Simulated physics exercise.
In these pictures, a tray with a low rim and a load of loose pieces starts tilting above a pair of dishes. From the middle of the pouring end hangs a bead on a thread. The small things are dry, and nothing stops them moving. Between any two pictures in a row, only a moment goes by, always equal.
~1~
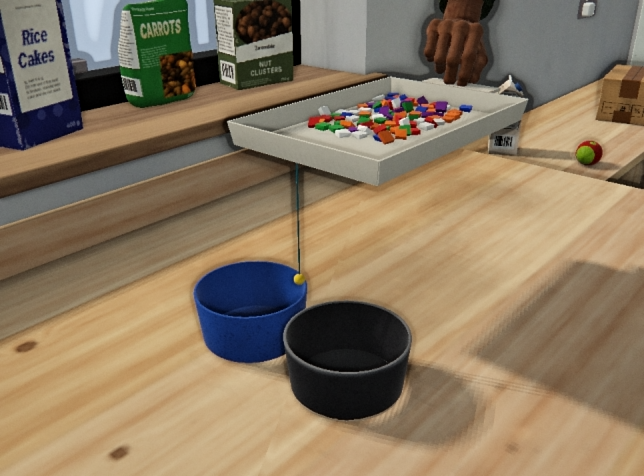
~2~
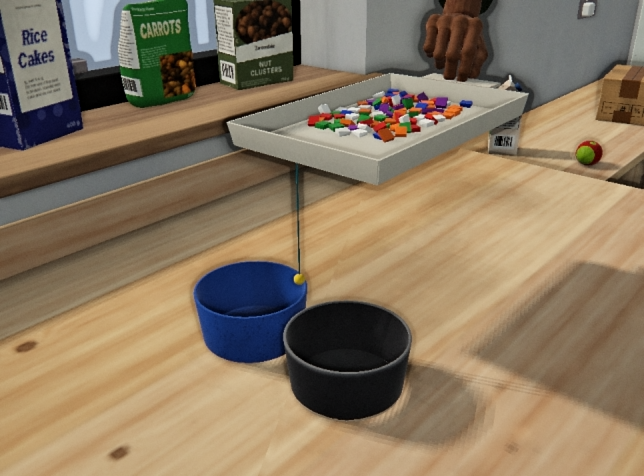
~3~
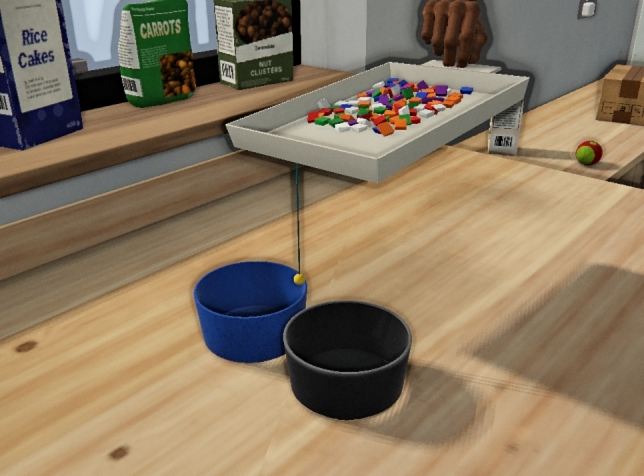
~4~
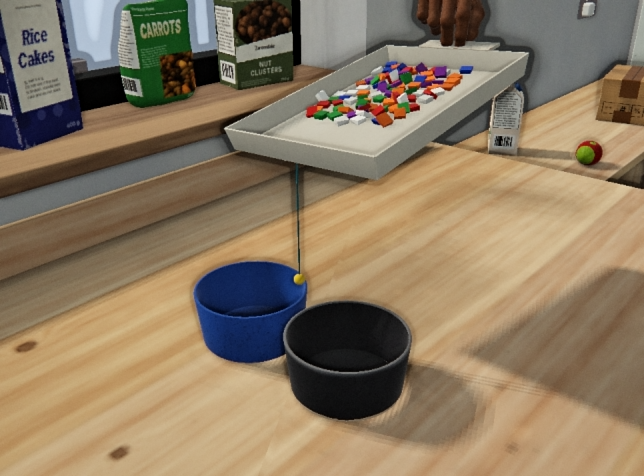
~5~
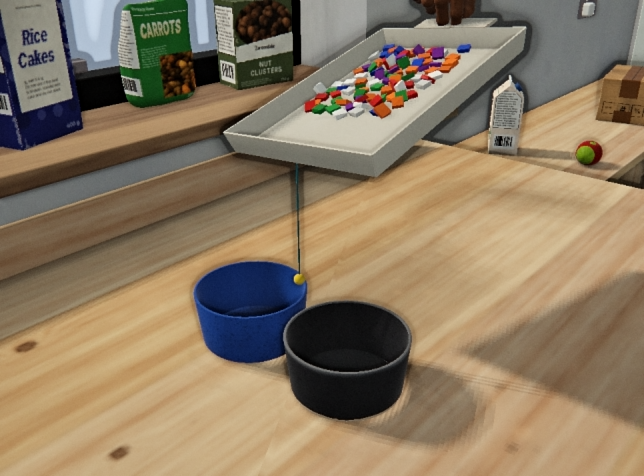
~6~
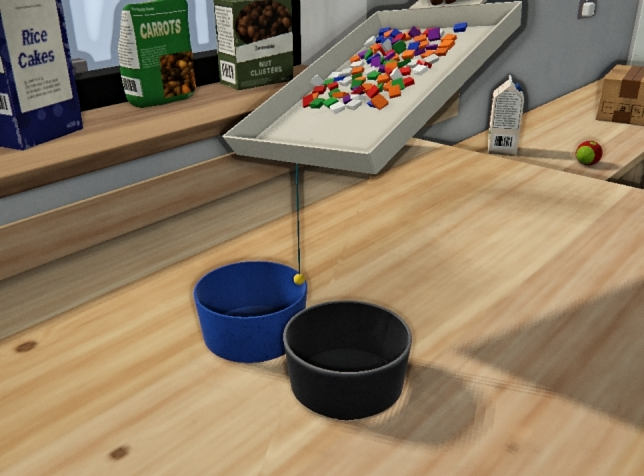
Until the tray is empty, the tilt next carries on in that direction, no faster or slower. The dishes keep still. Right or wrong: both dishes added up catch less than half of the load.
Wrong, they catch more than half.
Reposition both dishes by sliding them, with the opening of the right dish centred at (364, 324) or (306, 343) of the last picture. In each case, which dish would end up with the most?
First try: The left-side dish; second try: The left-side dish.
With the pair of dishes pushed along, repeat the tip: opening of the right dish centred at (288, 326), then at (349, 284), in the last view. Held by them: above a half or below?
With the first shift the pair saves beyond half; with the second, less than a half.
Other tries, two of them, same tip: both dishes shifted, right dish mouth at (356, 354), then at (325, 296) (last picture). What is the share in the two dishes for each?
Trial 1 about 50 %, trial 2 about 50 %.
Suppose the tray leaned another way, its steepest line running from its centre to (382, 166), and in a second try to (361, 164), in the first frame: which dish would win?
Well, at the first place the right-side one, and at the second the right-side one.
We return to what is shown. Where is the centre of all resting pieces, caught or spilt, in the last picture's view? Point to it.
I'd mark it at roughly (235, 325).
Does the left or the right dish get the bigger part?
Answer: The one at left.
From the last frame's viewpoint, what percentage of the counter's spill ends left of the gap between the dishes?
About 100 per cent.
Just after the last frame, tray tipped steeply; almost all on the tray; just a few in the air.
A moment on, tray tipped past a quarter turn; roughly a third on the tray; roughly a third in the left dish; about a tenth outside both; about a tenth in the air.
Further on, tray tipped past a quarter turn; the larger part in the left dish; roughly a quarter outside both.
When it is over, tray tipped past a quarter turn; not one in the right dish; the larger part in the left dish; roughly a quarter outside both.
